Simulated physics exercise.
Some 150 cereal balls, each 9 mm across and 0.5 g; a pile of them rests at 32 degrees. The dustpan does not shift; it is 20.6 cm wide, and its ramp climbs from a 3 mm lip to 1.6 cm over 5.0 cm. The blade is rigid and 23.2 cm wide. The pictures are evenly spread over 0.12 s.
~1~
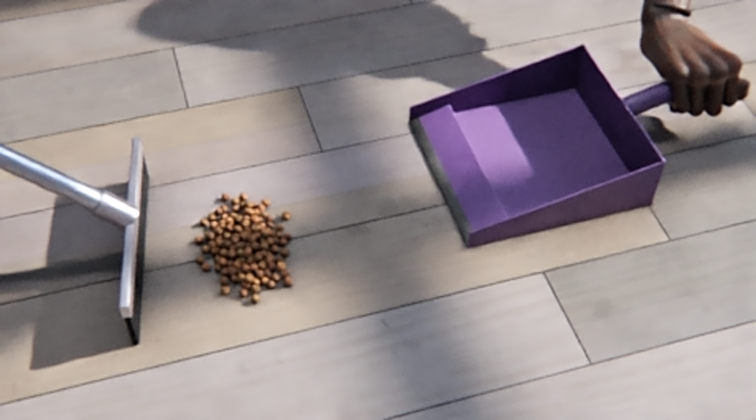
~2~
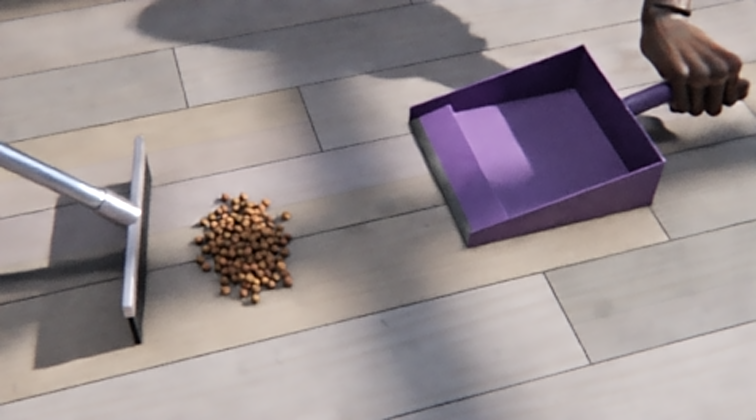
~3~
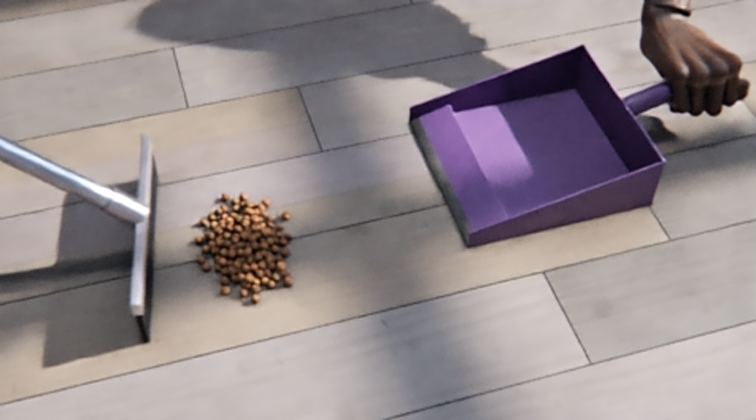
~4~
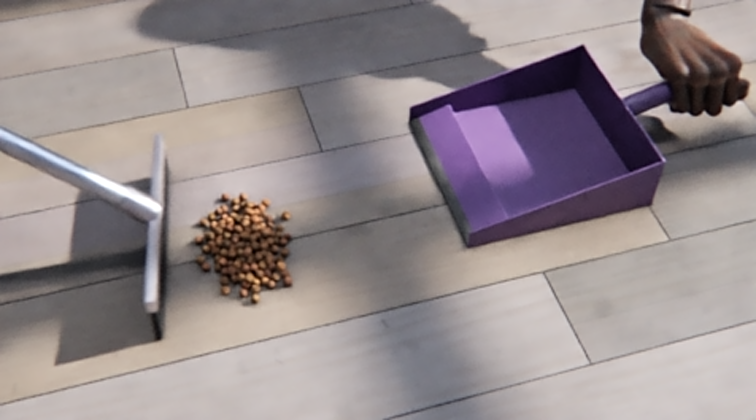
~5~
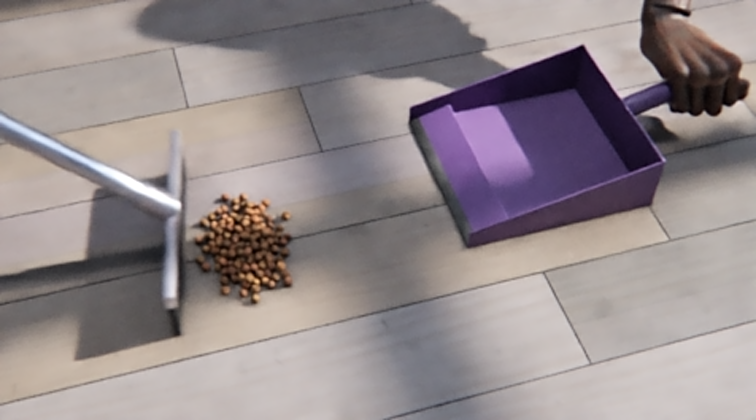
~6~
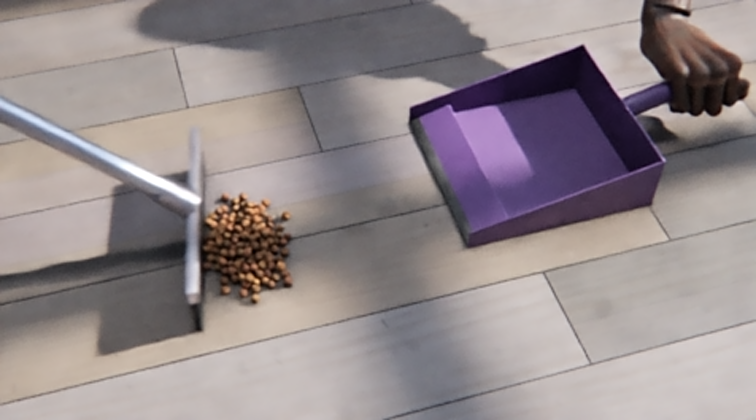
A long-handled squeegee slid slowly to the right across a plank floor until its blade touched the edge of a small pile of brown balls, while a hand kept a purple dustpan still.
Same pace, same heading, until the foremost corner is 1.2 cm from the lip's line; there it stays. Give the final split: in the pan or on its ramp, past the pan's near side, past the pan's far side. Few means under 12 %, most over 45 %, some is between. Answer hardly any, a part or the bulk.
Pan: A part, near side: A part, far side: Hardly any.
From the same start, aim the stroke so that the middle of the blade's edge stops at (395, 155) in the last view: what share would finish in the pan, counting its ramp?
Some 20 per cent.
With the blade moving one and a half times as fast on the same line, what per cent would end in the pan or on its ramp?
It would be near 35 per cent.
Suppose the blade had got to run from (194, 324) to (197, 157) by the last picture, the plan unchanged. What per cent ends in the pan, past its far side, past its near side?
Pan 10, far 0, near 60.
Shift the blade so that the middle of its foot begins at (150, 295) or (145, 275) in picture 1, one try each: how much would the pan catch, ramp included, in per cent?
Some 40 and 30 per cent.
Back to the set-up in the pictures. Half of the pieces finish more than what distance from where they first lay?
Some 24 cm.
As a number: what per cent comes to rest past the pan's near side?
Some 20 per cent.
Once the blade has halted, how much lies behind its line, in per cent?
Roughly 0 per cent.
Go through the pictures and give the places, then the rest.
Blade from (126, 311) to (138, 147), moved 0.0 cm, 0 of the pieces shifted so far; middle of the pieces at (243, 245); pan at (541, 158), in the first frame.
Blade from (129, 310) to (141, 147), moved 0.3 cm, 0 of the pieces shifted so far; middle of the pieces at (243, 245), in the second frame.
Blade from (137, 309) to (148, 145), moved 1.0 cm, 0 of the pieces shifted so far; middle of the pieces at (243, 245), in the third frame.
Blade from (152, 306) to (160, 143), moved 2.4 cm, 0 of the pieces shifted so far; middle of the pieces at (243, 245), in the fourth frame.
Blade from (171, 302) to (177, 140), moved 4.2 cm, 0 of the pieces shifted so far; middle of the pieces at (243, 245), in the fifth frame.
Blade from (193, 297) to (196, 137), moved 6.4 cm, 4 of the pieces shifted so far; middle of the pieces at (243, 245); pan at (541, 158), in the sixth frame.
Then, 0.14 s after the last picture, middle of the blade 15 cm from the lip; 0 % over the lip, far side 0 %, near side 15 %.
Then, 0.24 s after the last picture, middle of the blade 6 cm from the lip; 0 % over the lip, far side 0 %, near side 20 %.
Then, 0.47 s after the last picture, middle of the blade 3 cm from the lip; 25 % over the lip, far side 0 %, near side 20 %.
In the end, pan 25 %, near side 20 %, far side 0 %, in front of the lip or behind the blade 50 %.
